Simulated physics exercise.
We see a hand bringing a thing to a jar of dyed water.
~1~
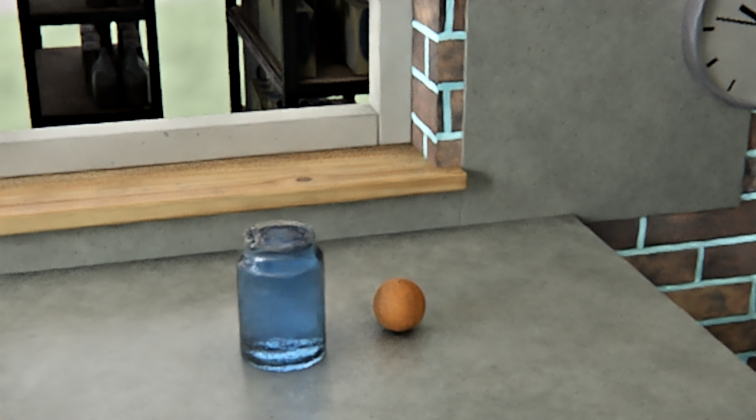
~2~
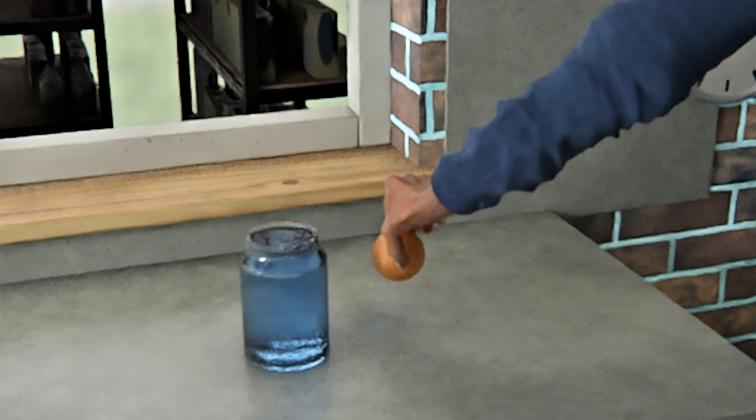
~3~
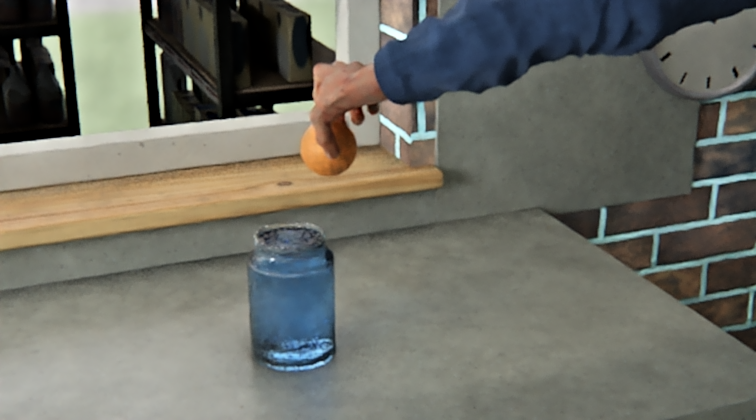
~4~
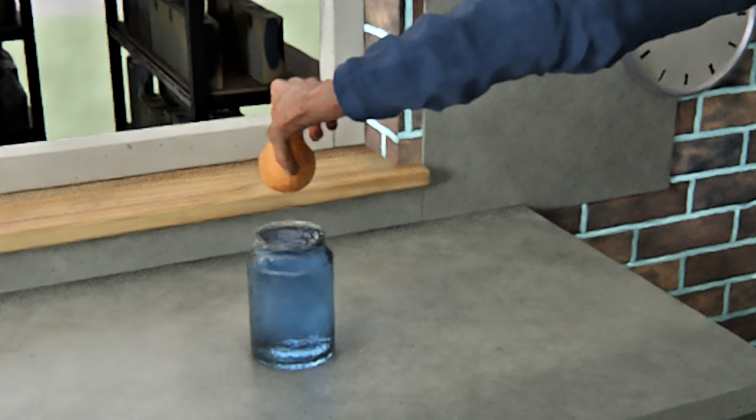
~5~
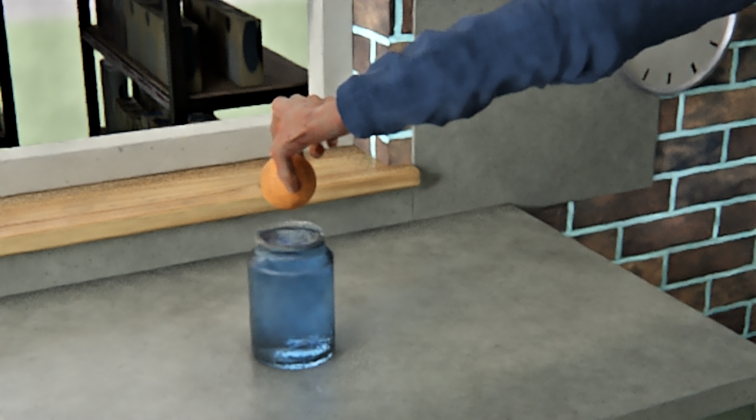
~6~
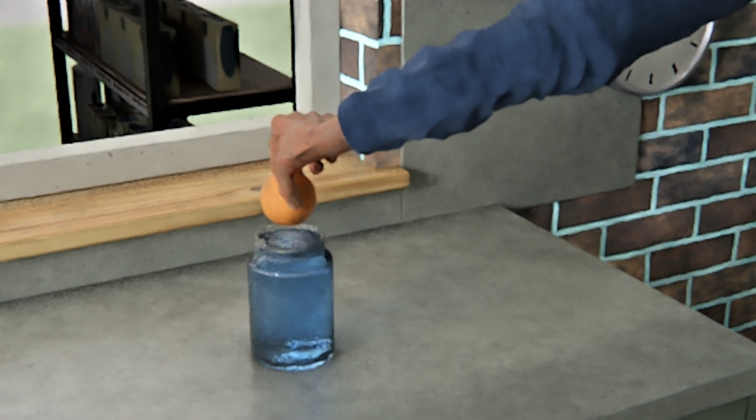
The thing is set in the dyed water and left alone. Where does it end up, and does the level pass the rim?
It bobs on top, and the jar loses some over the rim.
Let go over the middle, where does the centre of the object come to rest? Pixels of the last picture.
At about (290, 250).
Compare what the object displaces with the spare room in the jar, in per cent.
Close to 650 %.
Next, the orange enters the dyed water; the jar is full to the brim; it has run over.
After that, the orange comes up again; the jar is full to the brim; it has run over.
Finally, the orange rides on the surface; the jar is full to the brim; it has run over.
